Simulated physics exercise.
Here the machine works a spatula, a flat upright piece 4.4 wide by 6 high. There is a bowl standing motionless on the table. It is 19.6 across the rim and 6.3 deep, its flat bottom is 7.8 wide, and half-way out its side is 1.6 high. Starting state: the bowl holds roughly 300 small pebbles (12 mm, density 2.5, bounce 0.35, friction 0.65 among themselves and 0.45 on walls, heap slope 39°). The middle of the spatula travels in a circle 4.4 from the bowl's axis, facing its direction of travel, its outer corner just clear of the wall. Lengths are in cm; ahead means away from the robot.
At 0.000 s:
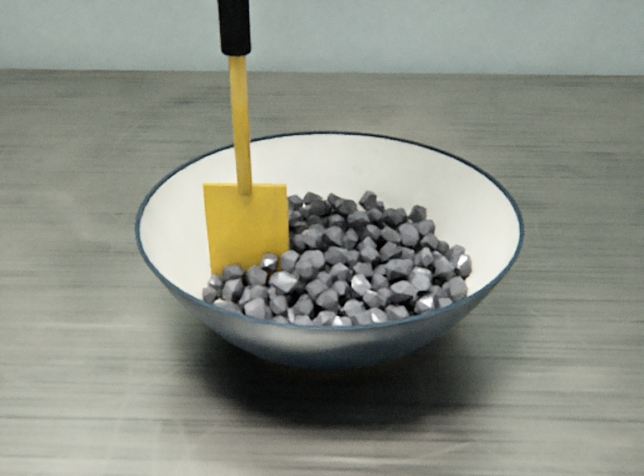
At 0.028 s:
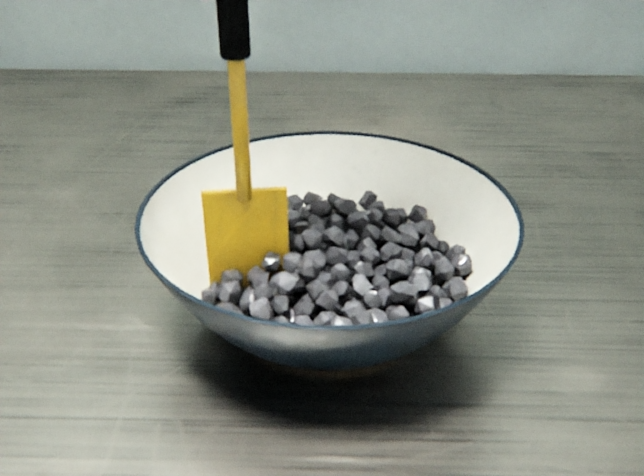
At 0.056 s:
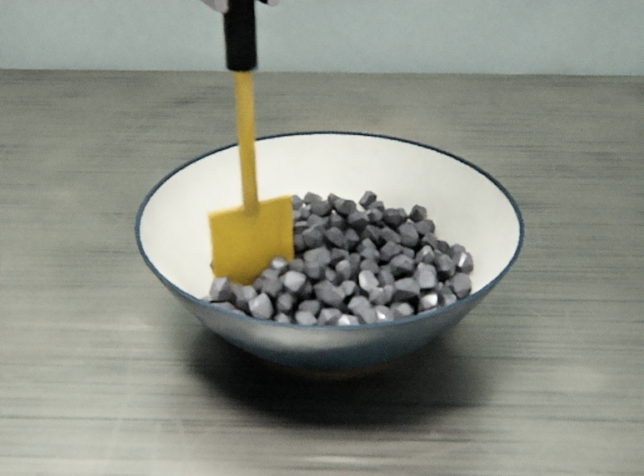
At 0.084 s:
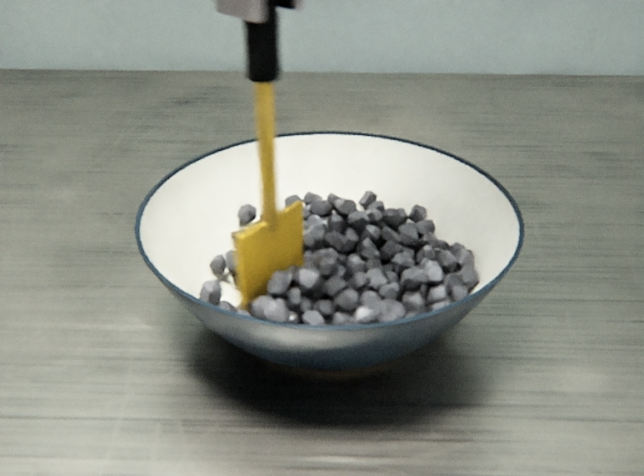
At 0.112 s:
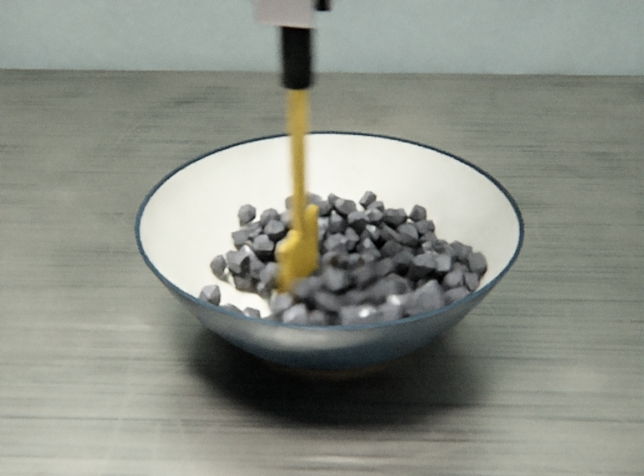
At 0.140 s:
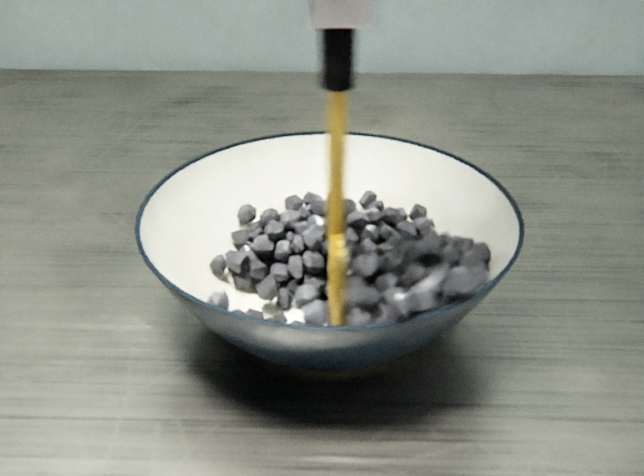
The clip opens on a yellow spatula upright at the left side of a white, dark-rimmed bowl of gray pebbles, barely moving at first. The machine then sweeps it toward the viewer and rightward, turning it edge-on as it pushes pebbles to the right, and the heap shifts that way.
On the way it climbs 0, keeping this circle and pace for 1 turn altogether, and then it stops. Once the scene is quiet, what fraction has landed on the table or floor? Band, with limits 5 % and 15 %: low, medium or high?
High.
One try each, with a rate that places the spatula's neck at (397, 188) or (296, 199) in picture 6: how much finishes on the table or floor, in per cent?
Roughly 40 and 15 percent, in that order.
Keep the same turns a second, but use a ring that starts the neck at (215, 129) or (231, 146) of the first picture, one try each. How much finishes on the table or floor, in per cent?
I'd put it at around 15 and 25 percent.
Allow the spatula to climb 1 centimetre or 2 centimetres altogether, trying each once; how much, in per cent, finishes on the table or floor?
25 and 20 %.
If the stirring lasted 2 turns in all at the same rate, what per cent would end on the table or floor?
Roughly 40 per cent.
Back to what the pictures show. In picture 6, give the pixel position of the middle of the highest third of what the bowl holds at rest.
It is centred near (256, 290).
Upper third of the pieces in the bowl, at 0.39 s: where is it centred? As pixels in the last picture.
(271, 169).
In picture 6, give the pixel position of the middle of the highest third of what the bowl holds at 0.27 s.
At about (435, 189).
By 0.27 s, 195° round, highest piece 9 above the table; 279 in the bowl, 2 on the table or floor, 16 in flight or on the tool.
By 0.39 s, 294° round, highest piece 9 above the table; 252 in the bowl, 32 on the table or floor, 13 in flight or on the tool.
By 0.65 s, 0° round, highest piece 6 above the table; 229 in the bowl, 68 on the table or floor.
By 1.35 s, 0° round, highest piece 6 above the table; 229 in the bowl, 68 on the table or floor.
Final count, 229 in the bowl, 68 on the table or floor. That is 23 % on the table or floor.
